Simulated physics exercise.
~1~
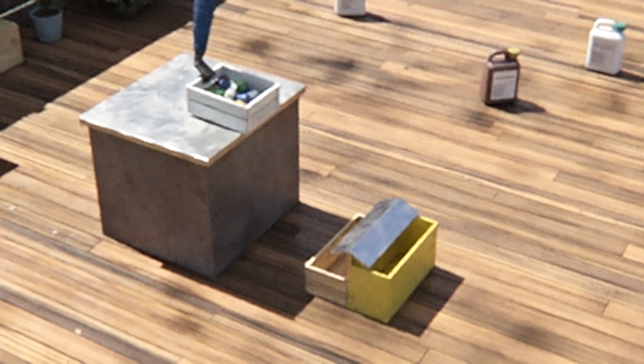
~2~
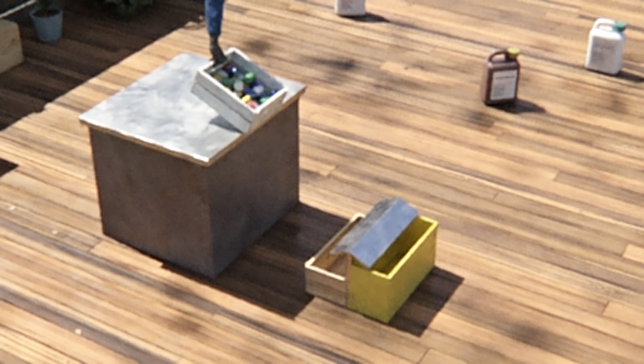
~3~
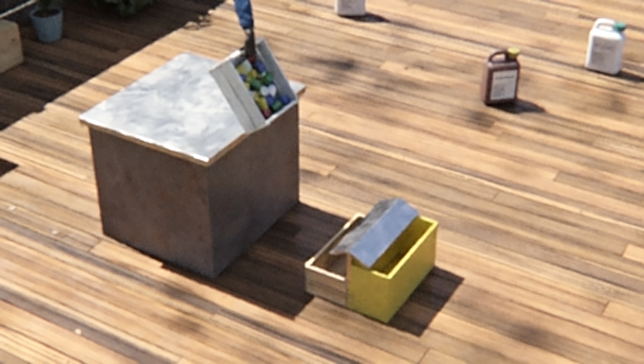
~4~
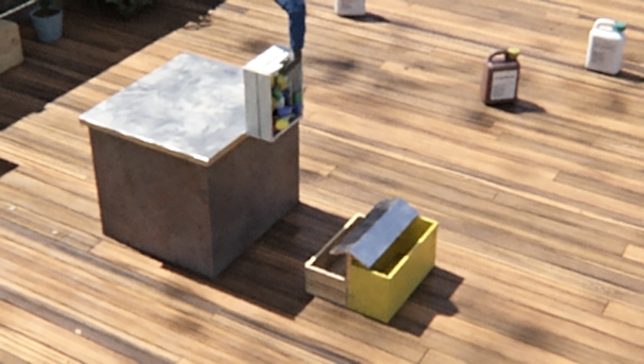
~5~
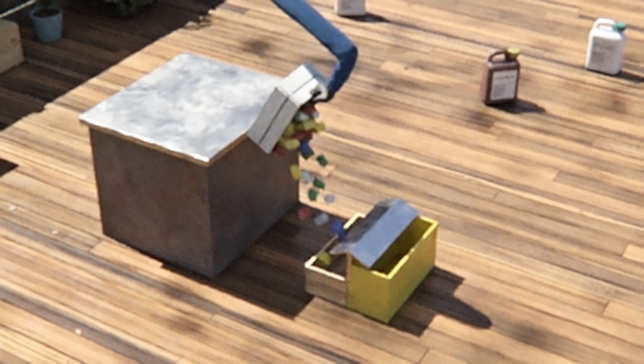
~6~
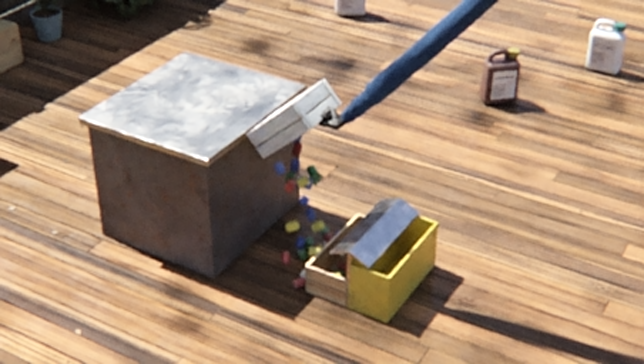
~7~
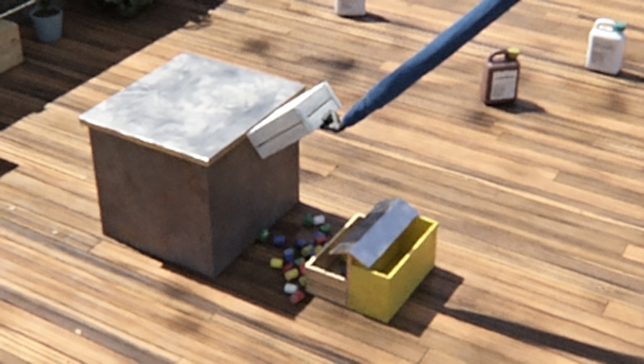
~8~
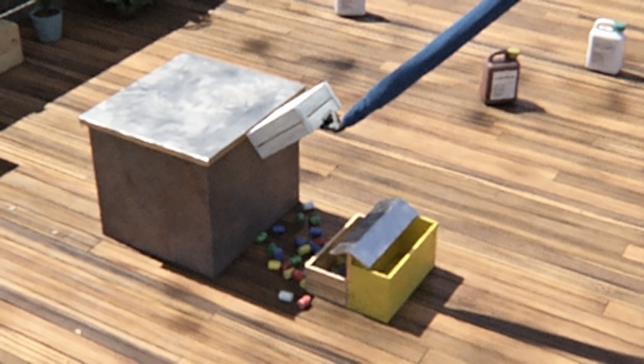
The video shows a blue arm tipping a white crate over the edge of a gray bench, spilling small colorful pieces toward a wooden tote and yellow box below; many end up scattered on the deck between the bench and the tote, while the crate stays tilted.
